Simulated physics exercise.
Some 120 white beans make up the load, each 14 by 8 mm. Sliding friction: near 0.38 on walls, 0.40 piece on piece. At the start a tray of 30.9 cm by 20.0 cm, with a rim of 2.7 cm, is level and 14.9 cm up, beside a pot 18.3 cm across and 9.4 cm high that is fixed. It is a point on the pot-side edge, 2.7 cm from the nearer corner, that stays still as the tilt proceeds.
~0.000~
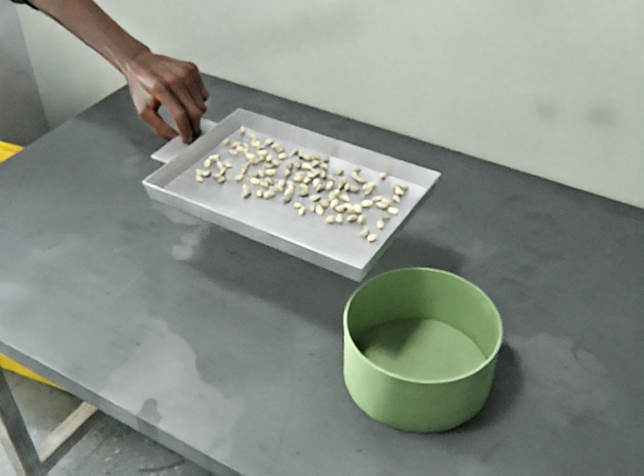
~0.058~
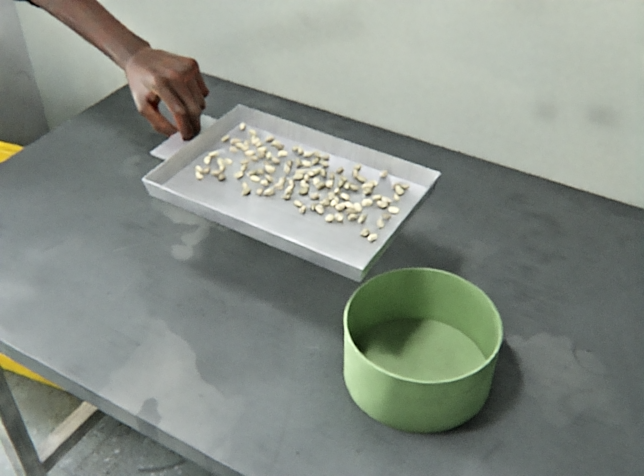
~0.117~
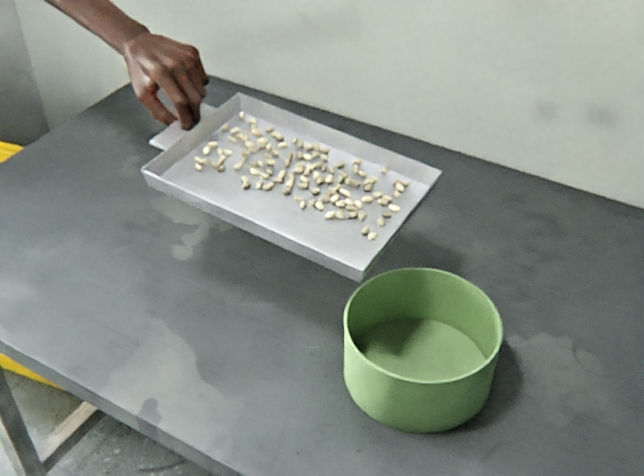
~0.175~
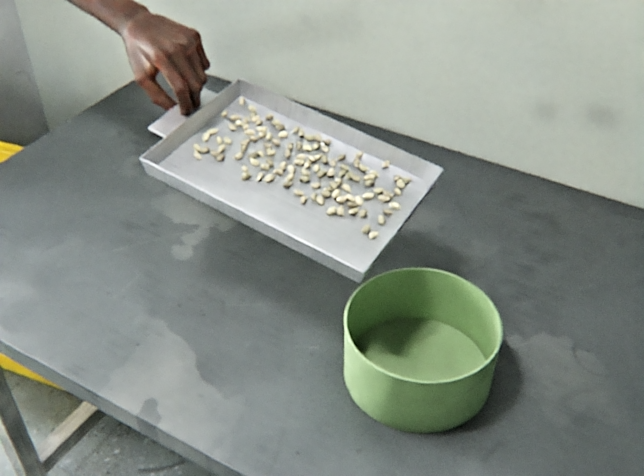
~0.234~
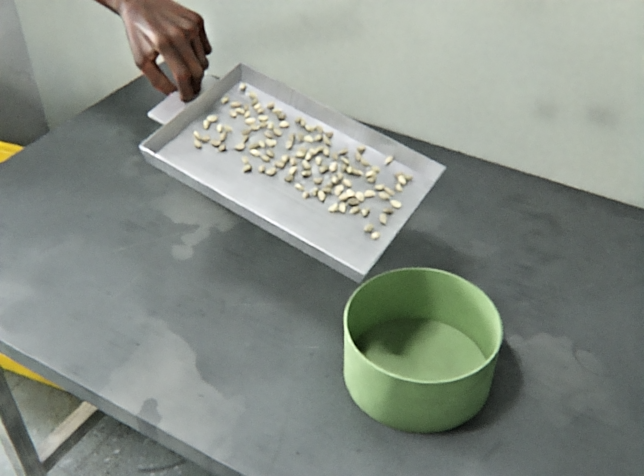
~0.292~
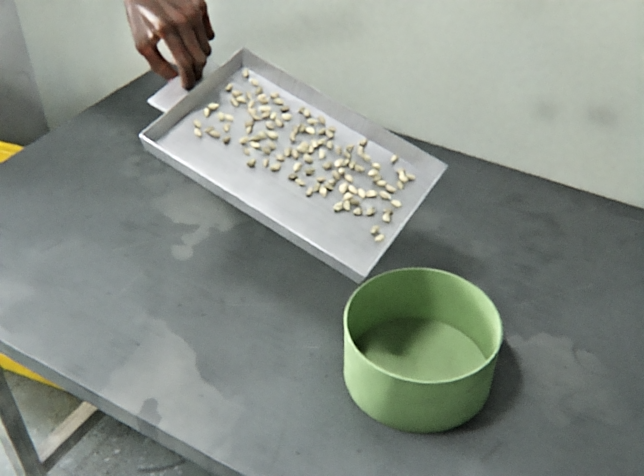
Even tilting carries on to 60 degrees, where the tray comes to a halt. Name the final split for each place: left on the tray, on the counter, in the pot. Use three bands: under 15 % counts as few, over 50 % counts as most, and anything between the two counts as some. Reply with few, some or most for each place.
Tray: Most, counter: Few, pot: Some.
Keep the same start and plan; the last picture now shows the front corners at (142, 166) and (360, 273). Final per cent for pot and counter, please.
In the pot: 5 per cent; on the counter: 5 per cent.
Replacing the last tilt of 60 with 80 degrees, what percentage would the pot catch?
Share in the pot: Around 70 %.
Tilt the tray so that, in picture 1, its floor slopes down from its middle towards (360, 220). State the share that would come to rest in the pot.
The share would be about 10 percent.
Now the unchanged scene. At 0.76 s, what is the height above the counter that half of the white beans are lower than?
Roughly 18 centimetres, give or take.
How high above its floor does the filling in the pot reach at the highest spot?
It stands at some 1.0 cm.
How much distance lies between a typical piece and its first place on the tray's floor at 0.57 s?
Around 6 centimetres.
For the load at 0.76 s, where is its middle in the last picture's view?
By then the middle of the load sits around (379, 233).
After 0.57 s, tilt 38 degrees; the tray holds 100 %, the pot 0 %.
After 0.76 s, tilt 53 degrees; the tray holds 100 %, the pot 0 %.
After 1.07 s, tilt 60 degrees; the tray holds 80 %, the pot 15 %.
In the end, at 1.9 s, tray 80 %, counter 0 %, pot 20 %.
